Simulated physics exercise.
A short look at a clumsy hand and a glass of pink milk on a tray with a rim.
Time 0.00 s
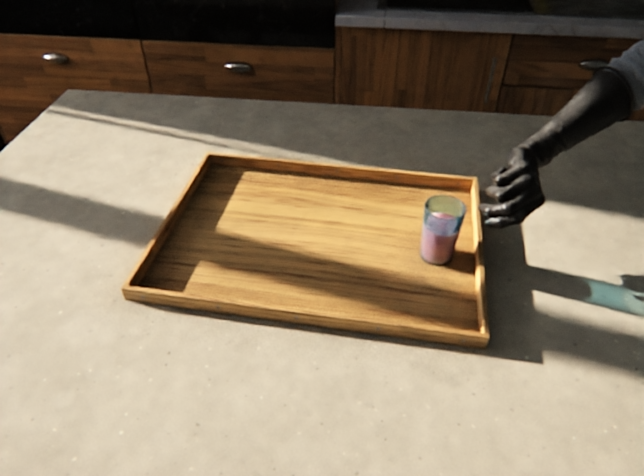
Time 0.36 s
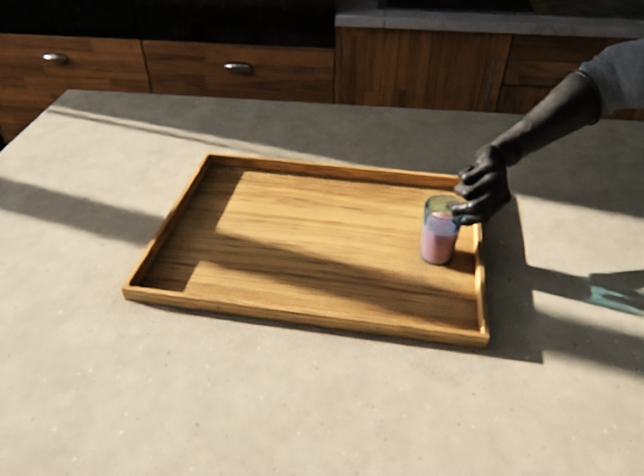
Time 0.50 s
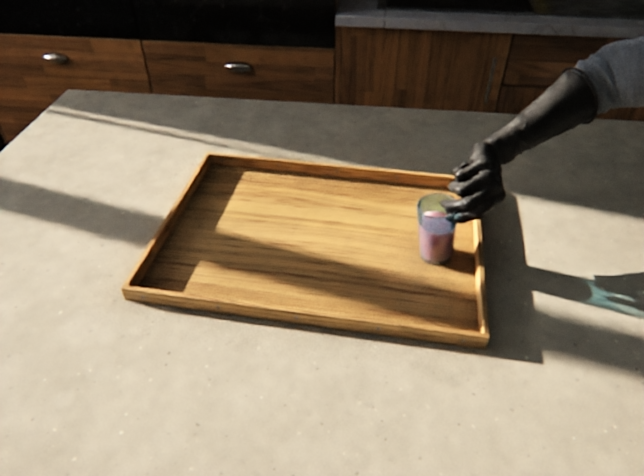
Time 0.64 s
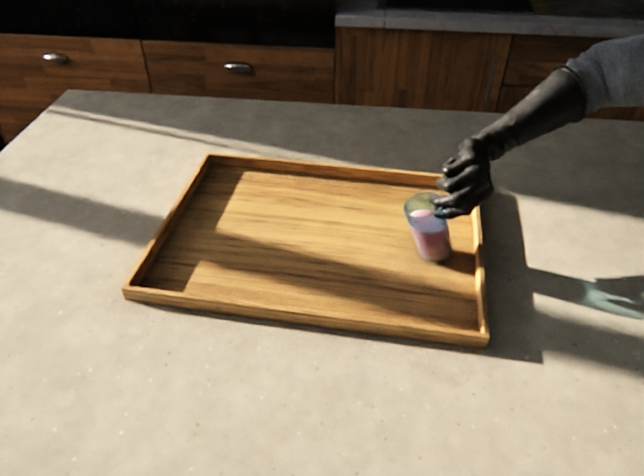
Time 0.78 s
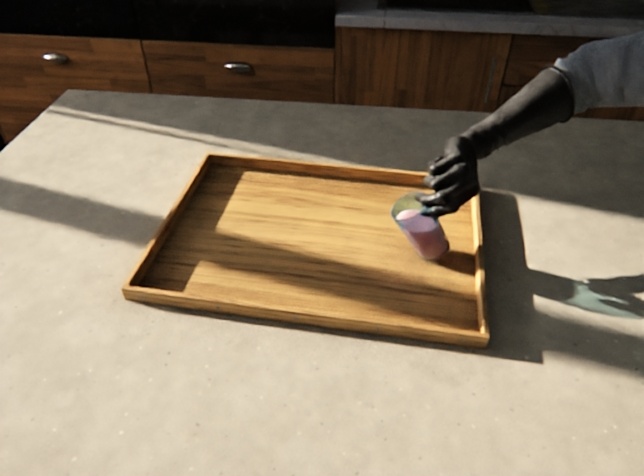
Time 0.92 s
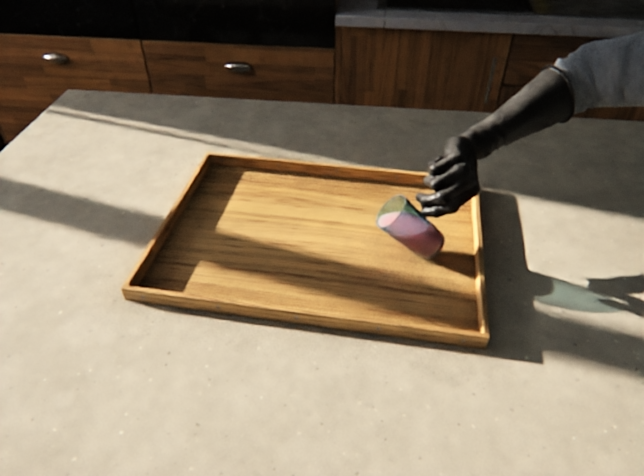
A dark hand reaches in from the right and pushes the upper side of a glass of pink liquid standing on a rimmed wooden tray, and the glass leans steeply to the left, its base still near the tray's right end.
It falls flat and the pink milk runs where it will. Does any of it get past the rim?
I'd say the spill will not reach past the tray.
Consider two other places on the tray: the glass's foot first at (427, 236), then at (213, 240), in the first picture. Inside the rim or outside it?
In the first try it is held by the rim; in the second it escapes from the tray.
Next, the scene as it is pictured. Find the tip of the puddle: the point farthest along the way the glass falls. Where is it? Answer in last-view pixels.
The wet patch stops around (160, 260).
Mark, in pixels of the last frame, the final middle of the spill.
Around (237, 243).
After 1.5 s, the glass lies in the tray; the puddle covers about as much as a plate; the rim holds it.
After 2.2 s, the puddle covers about as much as a tray; the rim holds it.
After 3.6 s, the puddle covers about as much as a tray; the rim holds it.
